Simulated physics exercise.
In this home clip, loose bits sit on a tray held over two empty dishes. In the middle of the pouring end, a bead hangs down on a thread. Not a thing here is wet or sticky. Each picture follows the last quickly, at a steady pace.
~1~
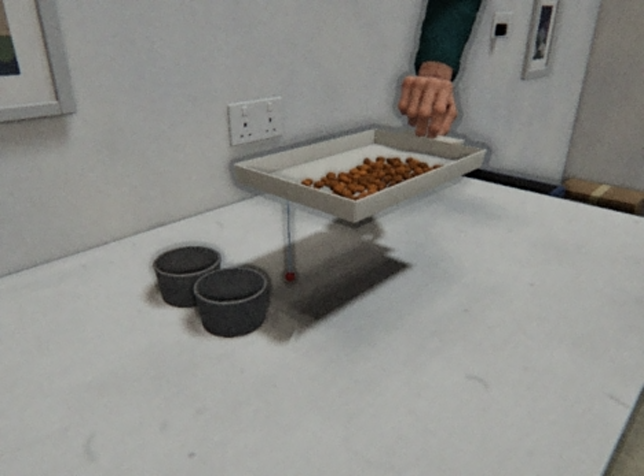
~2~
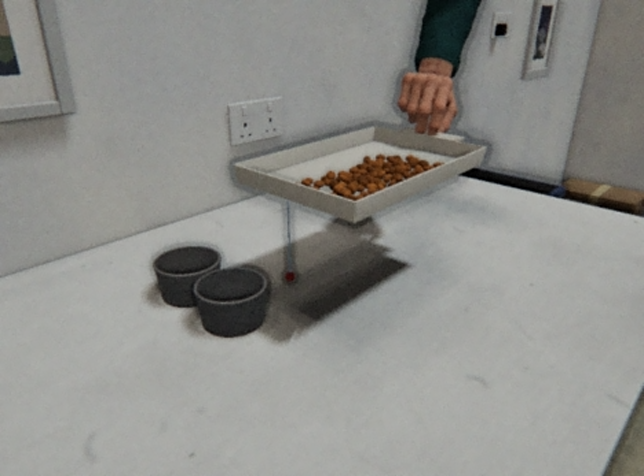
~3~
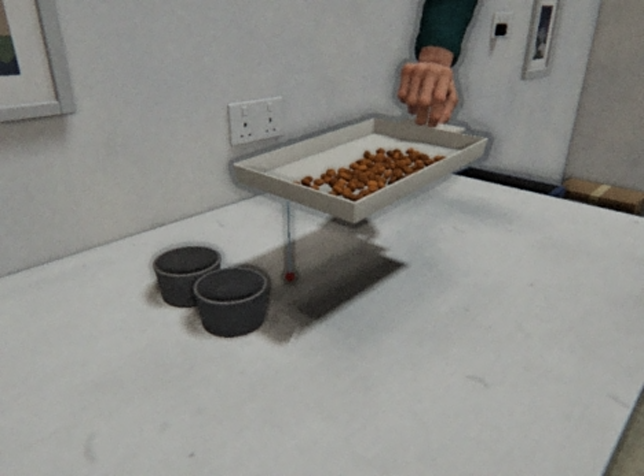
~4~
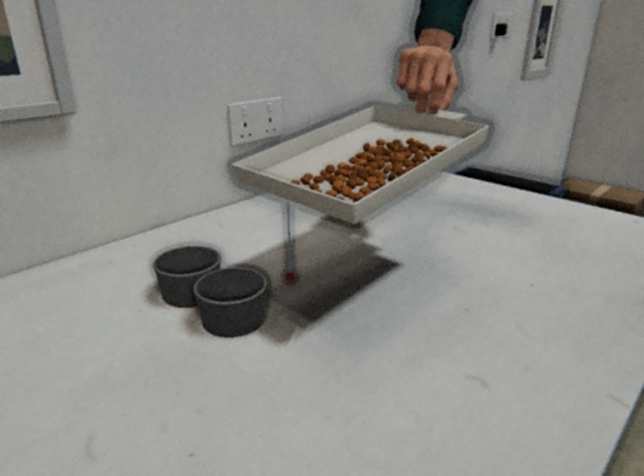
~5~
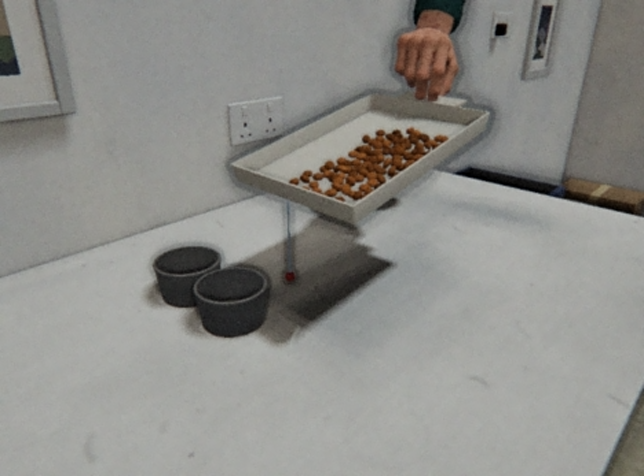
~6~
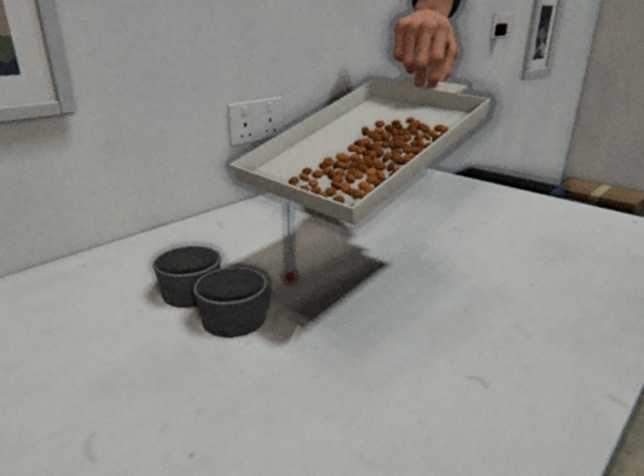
A hand held a pale tray of brown cat kibble above a white table with two dark dishes, keeping it nearly still at first, then gradually raising the far end so it sloped toward the front.
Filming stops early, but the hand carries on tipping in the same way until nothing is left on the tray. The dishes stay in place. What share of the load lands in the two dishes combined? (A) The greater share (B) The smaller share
Option B: The smaller share.
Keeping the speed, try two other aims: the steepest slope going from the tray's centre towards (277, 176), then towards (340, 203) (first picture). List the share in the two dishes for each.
Around 20 per cent first, around 0 per cent next.
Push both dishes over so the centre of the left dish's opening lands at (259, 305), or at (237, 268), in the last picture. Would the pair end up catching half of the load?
In order, they'd catch a major share, and next a minor share.
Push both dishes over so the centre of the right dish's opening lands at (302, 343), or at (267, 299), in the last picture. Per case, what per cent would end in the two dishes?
Around 80 and around 40 per cent, in that order.
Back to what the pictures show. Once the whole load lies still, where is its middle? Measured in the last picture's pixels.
I'd mark it at roughly (278, 370).
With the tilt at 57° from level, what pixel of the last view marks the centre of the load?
Near the pixel (328, 169).
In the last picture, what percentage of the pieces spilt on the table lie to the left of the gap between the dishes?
Some 20 %.
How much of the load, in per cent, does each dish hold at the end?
Roughly 0 in a hundred for the left dish, roughly 10 in a hundred for the right dish.
Soon, tray tipped steeply; nearly all on the tray; a stray few in the air.
A while on, tray tipped right over; about half on the tray; a stray few in the right dish; about a third outside both; a small part in the air.
Towards the end, tray tipped past a quarter turn; a small part in the right dish; nearly all outside both.
Finally, tray tipped past a quarter turn; a small part in the right dish; none in the left dish; nearly all outside both.
